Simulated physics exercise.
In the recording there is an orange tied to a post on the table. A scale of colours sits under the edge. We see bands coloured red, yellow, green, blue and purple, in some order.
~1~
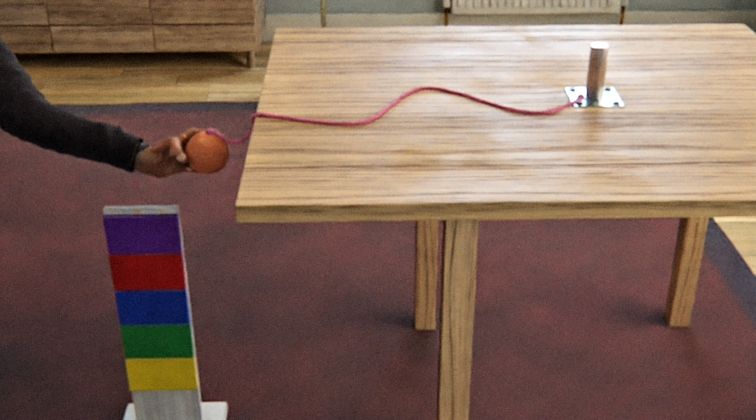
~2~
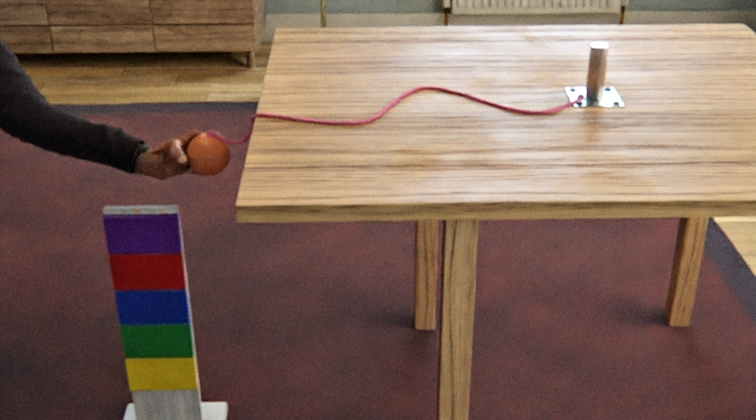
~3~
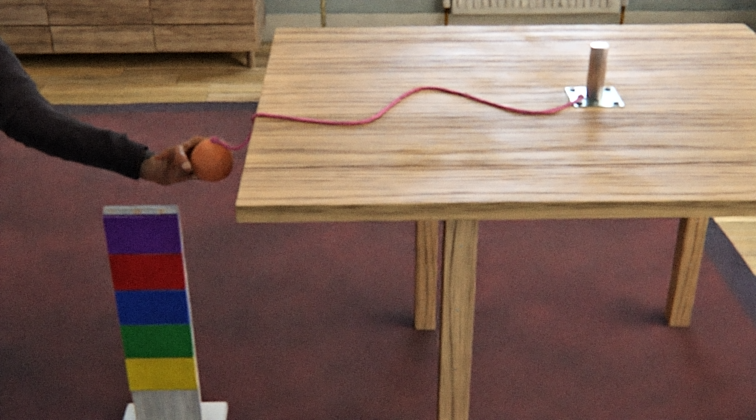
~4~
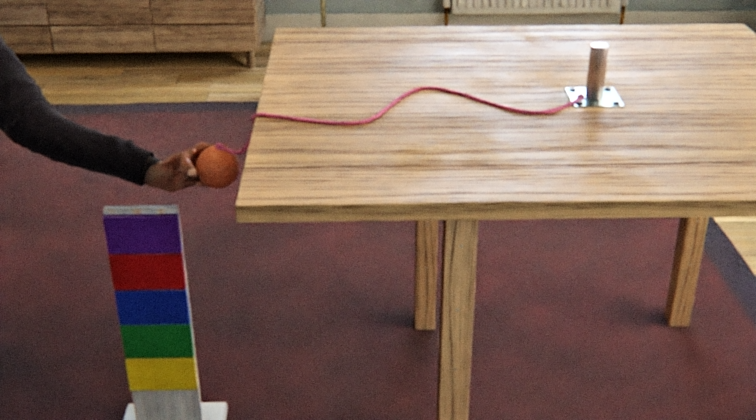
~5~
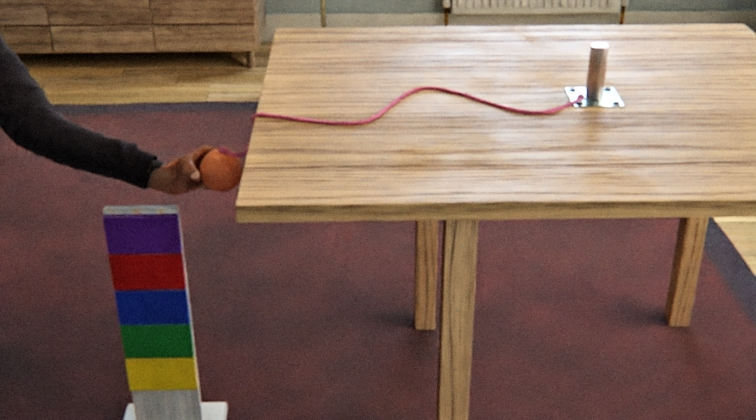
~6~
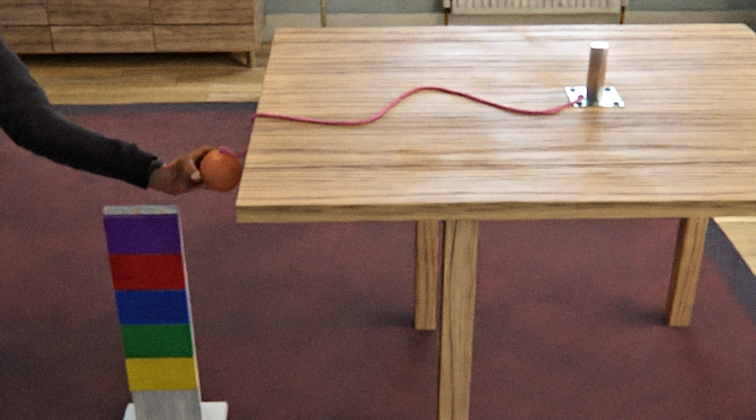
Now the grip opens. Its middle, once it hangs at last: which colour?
Colour: Red.
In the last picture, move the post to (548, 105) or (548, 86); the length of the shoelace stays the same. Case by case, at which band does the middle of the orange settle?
Result 1: Blue. Result 2: Blue.
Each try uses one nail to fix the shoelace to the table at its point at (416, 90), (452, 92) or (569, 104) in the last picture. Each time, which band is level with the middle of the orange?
First try purple, second try purple, third try red.
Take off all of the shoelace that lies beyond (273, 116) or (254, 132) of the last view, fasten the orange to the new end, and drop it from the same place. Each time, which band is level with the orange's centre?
Cut one gives no band; cut two gives purple.
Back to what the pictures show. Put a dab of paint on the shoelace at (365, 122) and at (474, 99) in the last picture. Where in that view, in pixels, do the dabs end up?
They end up at (281, 107) and (447, 101).
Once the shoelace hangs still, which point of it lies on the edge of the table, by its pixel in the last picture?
Spot: Approx. (336, 123).
Soon after, orange near (281, 242); level with purple.
After that, orange near (246, 268); level with red.
In the end, orange near (260, 266); level with red. Its middle rests at the red band.
